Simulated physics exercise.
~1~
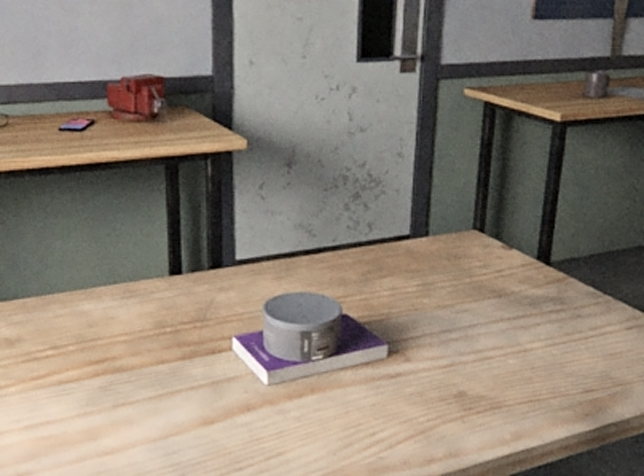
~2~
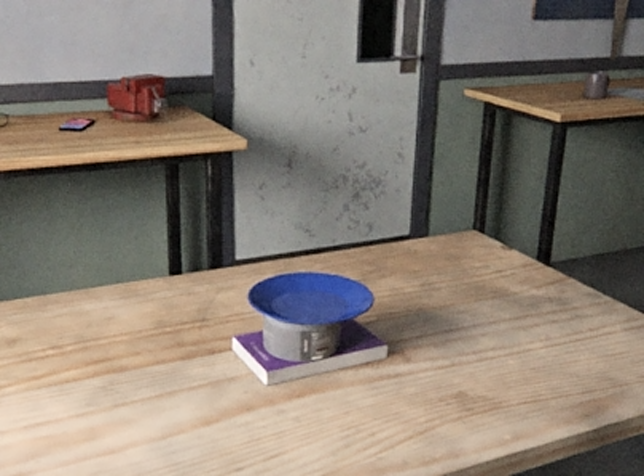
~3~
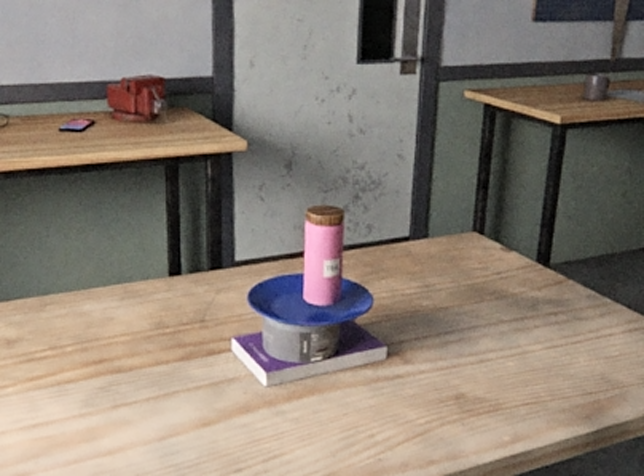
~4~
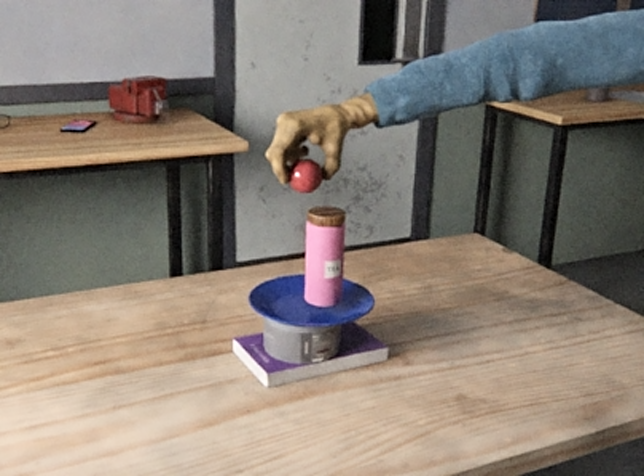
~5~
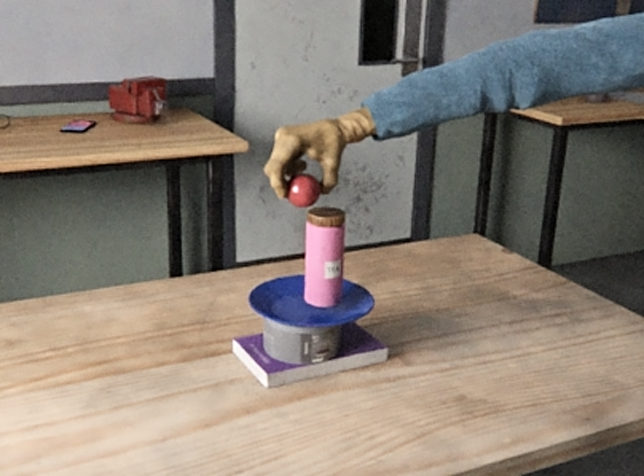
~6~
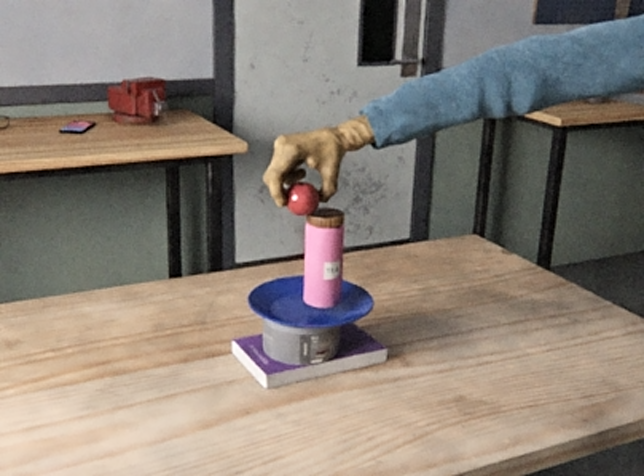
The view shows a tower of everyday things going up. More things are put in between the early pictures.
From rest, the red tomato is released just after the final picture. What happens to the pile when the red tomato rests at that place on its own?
Most likely the pile cannot bear the load.
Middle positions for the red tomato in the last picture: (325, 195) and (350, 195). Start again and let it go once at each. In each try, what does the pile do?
Case 1: Stable. Case 2: Collapse.
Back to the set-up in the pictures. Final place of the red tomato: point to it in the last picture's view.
At about (261, 296).
Then, 0.30 s on from there, red tomato now fallen.
Then, 0.40 s on from there, things are still on the move.
Then, 0.50 s on from there, as before.
Then, 1.60 s on from there, nothing new.
In the end, fallen, red tomato; the other 4 unmoved. At the end, from the last picture's camera, red tomato near (261, 296). The pile loses its balance.
